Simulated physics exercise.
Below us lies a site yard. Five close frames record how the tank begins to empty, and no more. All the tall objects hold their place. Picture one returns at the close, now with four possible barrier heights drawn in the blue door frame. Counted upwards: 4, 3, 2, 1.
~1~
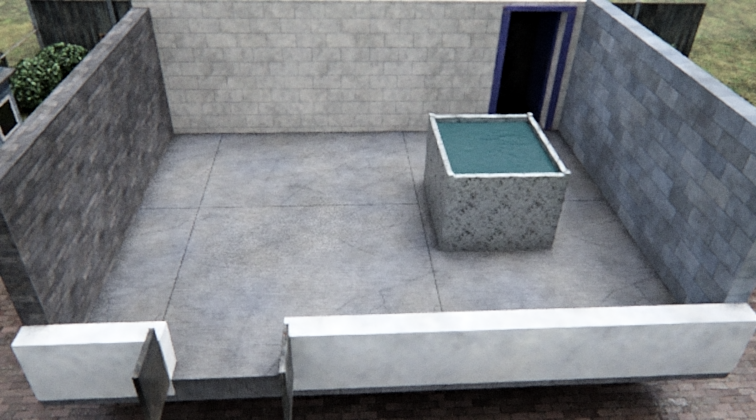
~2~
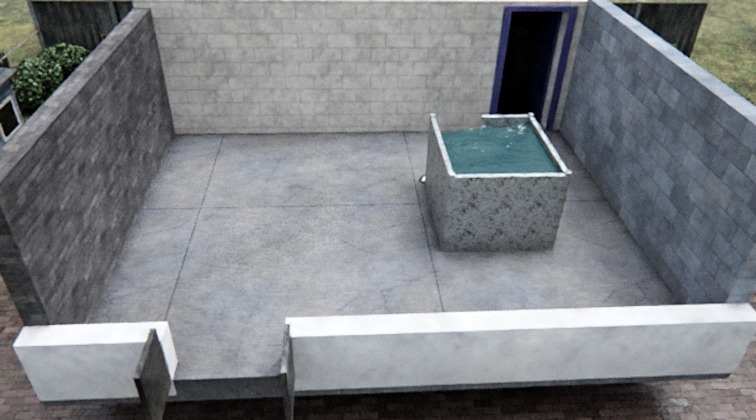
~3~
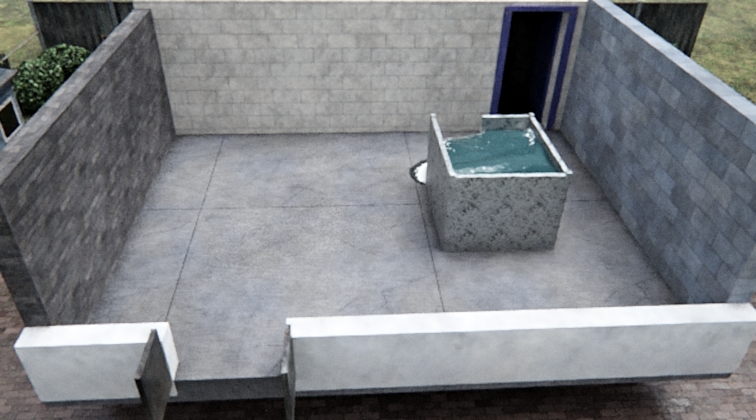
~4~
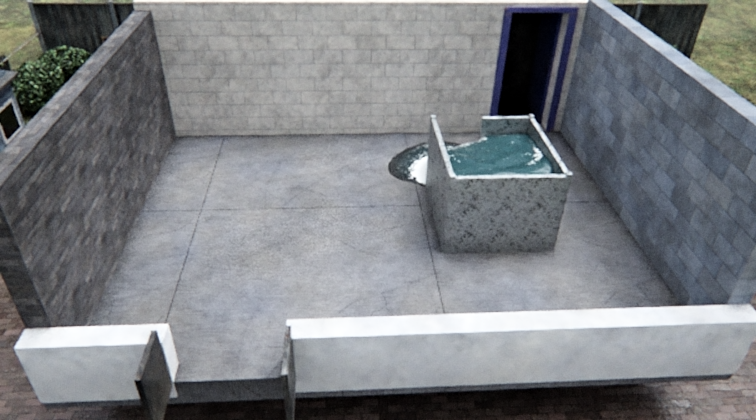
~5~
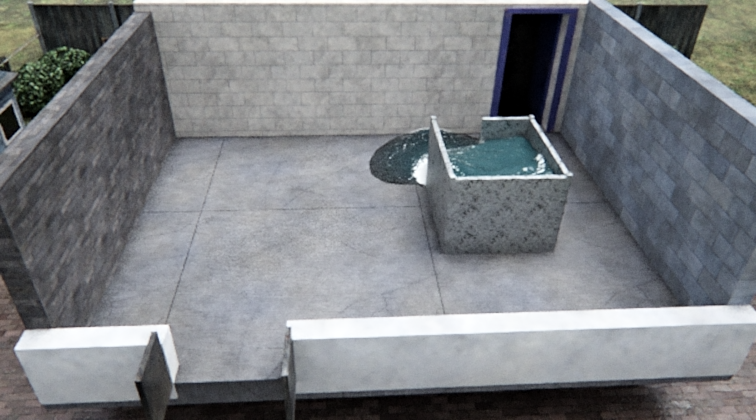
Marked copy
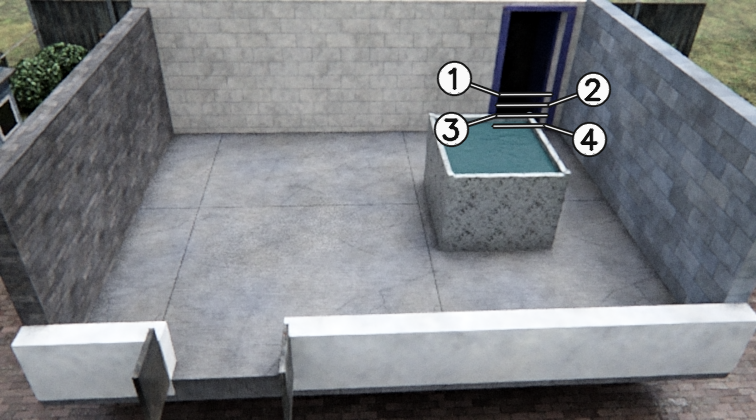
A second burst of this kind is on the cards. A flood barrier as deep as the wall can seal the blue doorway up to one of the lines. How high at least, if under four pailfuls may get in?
3 is the one.
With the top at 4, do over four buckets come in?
Yes, it does.
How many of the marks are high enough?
Three.
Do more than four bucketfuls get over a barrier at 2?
No, not at all.
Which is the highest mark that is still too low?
4 it is.
In white, 1 at (525, 94); 2 at (523, 105); 3 at (521, 115); 4 at (519, 125); from the bottom up 4, 3, 2, 1.
With 1, nothing gets over.
With 2, nothing gets over.
With 3, a splash gets over, under a bucket.
With 4, about 8 bucketfuls get in.
